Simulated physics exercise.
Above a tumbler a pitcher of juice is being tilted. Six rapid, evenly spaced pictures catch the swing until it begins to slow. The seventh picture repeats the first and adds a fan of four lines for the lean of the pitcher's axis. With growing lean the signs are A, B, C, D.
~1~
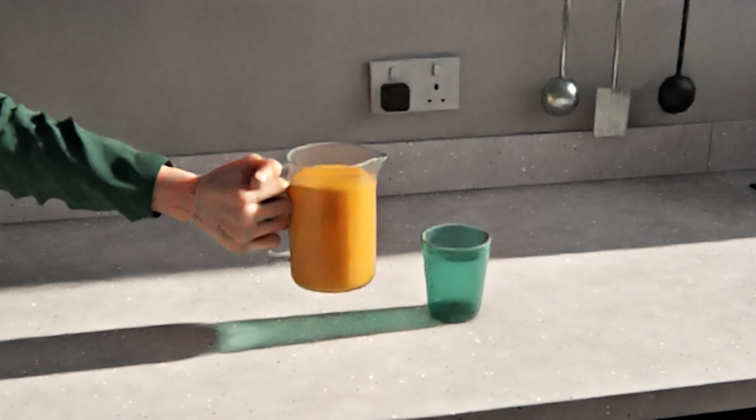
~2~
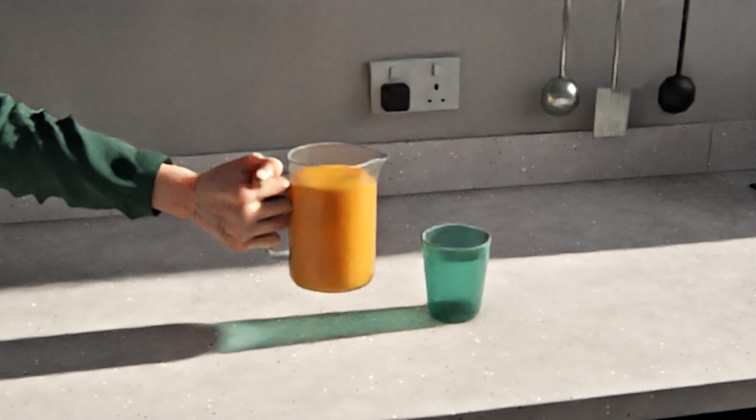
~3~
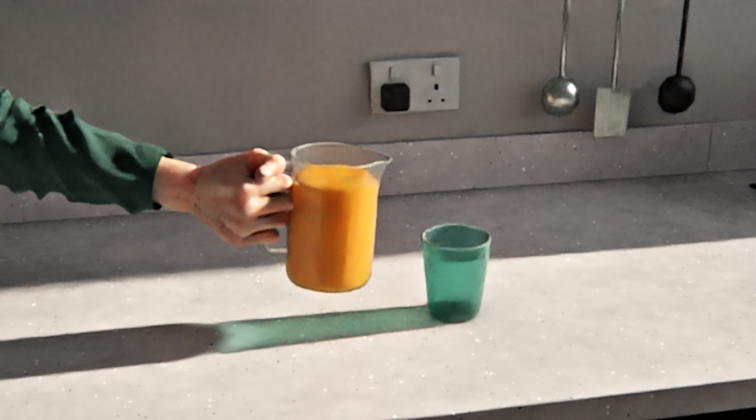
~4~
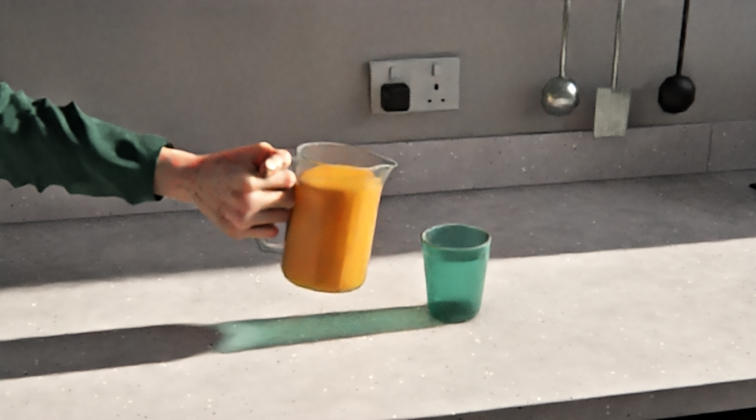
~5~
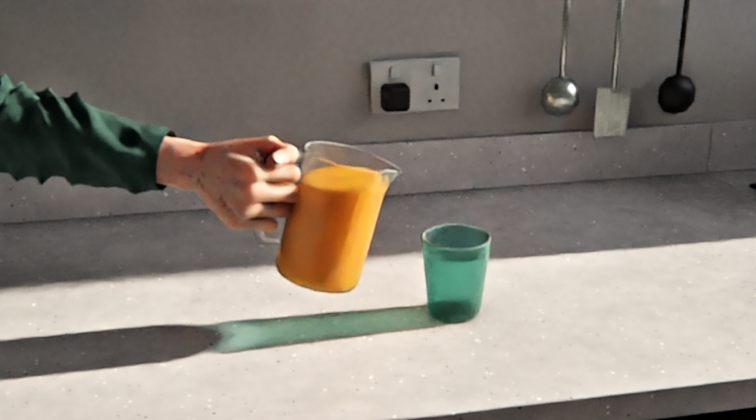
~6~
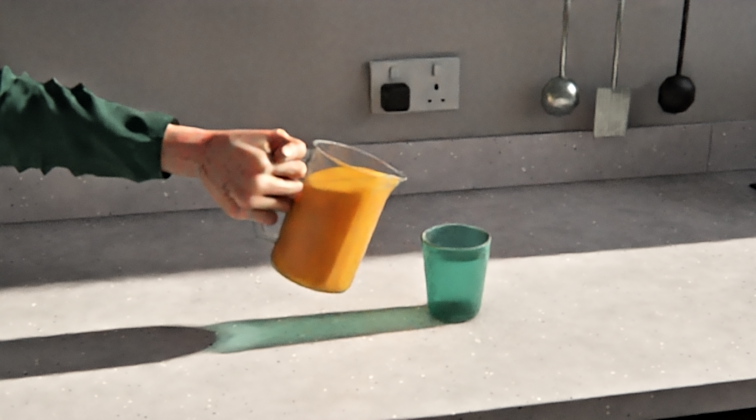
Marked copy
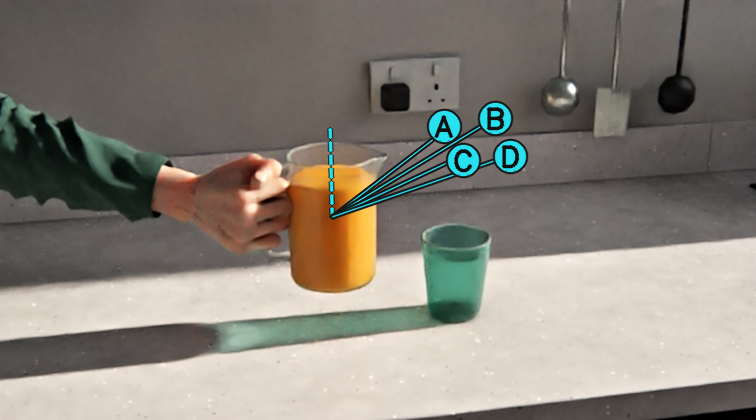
A hand tilts a glass pitcher of orange juice rightward beside a green tumbler.
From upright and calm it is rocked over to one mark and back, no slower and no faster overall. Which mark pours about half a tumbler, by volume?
The answer is tilt A.
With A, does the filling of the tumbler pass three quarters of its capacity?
No.
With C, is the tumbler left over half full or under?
Over half.
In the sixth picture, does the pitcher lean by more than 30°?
No.
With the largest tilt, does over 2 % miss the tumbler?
Yes, it does.
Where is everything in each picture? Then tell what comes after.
Upright, lip at (386, 154); rim of the tumbler round (456, 236); nothing has left yet.
Upright, lip at (387, 155); nothing has left yet.
Tipped about 4°, lip at (390, 158); nothing has left yet.
Tipped about 9°, lip at (395, 163); nothing has left yet.
Tipped about 15°, lip at (400, 170); nothing has left yet.
Tipped about 22°, lip at (404, 177); nothing has left yet.
On the marked copy, A at (432, 139); B at (480, 126); C at (445, 163); D at (494, 160).
With A, the tumbler ends with about 50 % of what it can hold.
With B, the tumbler ends with about 66 % of what it can hold.
With C, the tumbler ends with about 73 % of what it can hold; 9 % of the juice is spilt.
With D, the tumbler ends with about 69 % of what it can hold; 21 % of the juice is spilt.
